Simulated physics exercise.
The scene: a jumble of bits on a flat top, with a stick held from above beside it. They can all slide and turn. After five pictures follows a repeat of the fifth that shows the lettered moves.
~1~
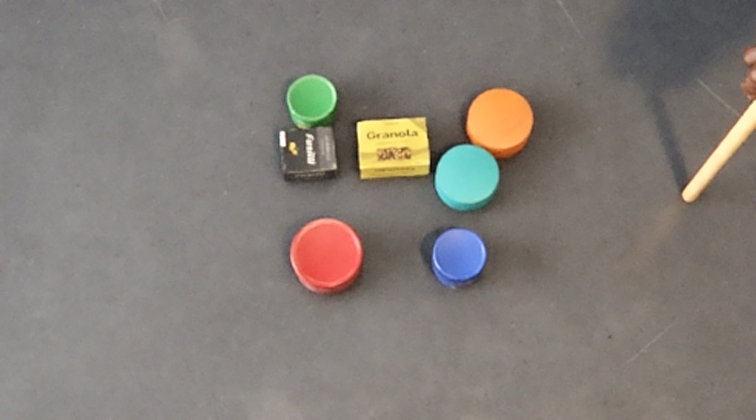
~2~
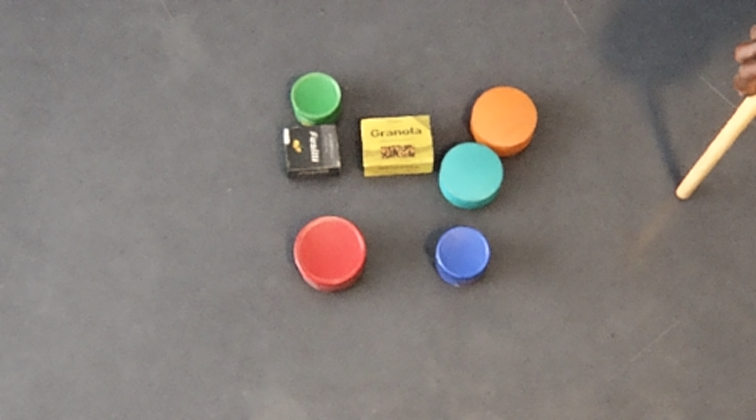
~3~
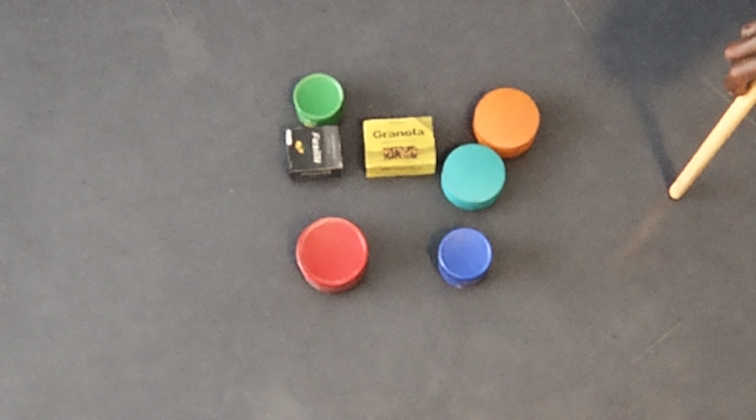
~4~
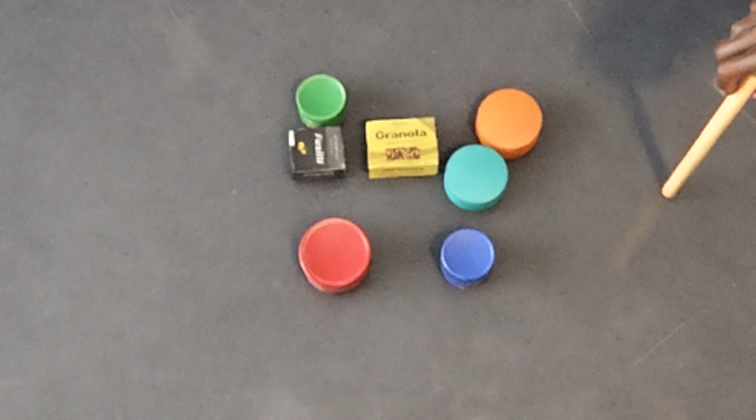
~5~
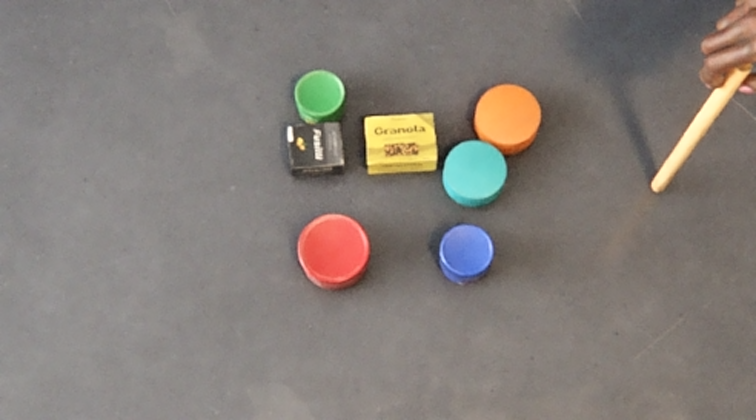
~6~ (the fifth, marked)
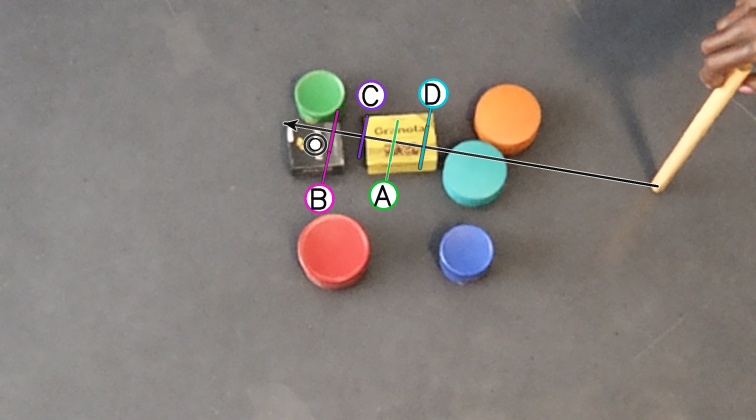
On a flat grey top, a hand moves a stick slightly left beside still, colourful objects.
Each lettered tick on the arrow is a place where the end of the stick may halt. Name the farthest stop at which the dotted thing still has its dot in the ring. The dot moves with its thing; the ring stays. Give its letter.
No farther than D.
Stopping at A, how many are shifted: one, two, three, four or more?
In all, three.
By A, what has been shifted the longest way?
The yellow box.
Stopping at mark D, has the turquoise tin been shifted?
By then, yes.
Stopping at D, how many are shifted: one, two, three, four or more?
It has moved two.
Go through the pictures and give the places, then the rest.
Red tub (327, 257); orange tin (499, 124); black packet (309, 154), in the first frame.
Black packet (313, 151); blue jar (462, 257), in the second frame.
Yellow box (399, 147); green tub (320, 102), in the third frame.
Turquoise tin (476, 178); red tub (336, 257), in the fourth frame.
Orange tin (507, 120); black packet (317, 149); blue jar (466, 255), in the fifth frame.
On the marked copy, A at (394, 142); B at (334, 132); C at (363, 136); D at (424, 147); the arrow from (658, 186) to (284, 123); the white dot at (316, 144).
With D. Early on, foot of the stick (572, 173).
Further on, foot of the stick (487, 158); turquoise tin (462, 178).
At the end, foot of the stick (424, 148); turquoise tin (455, 183); yellow box (382, 144); the dot is still in its ring.
As for the rest, A shifts the dotted thing to (291, 153); B shifts the dotted thing to (240, 171); C shifts the dotted thing to (264, 161).
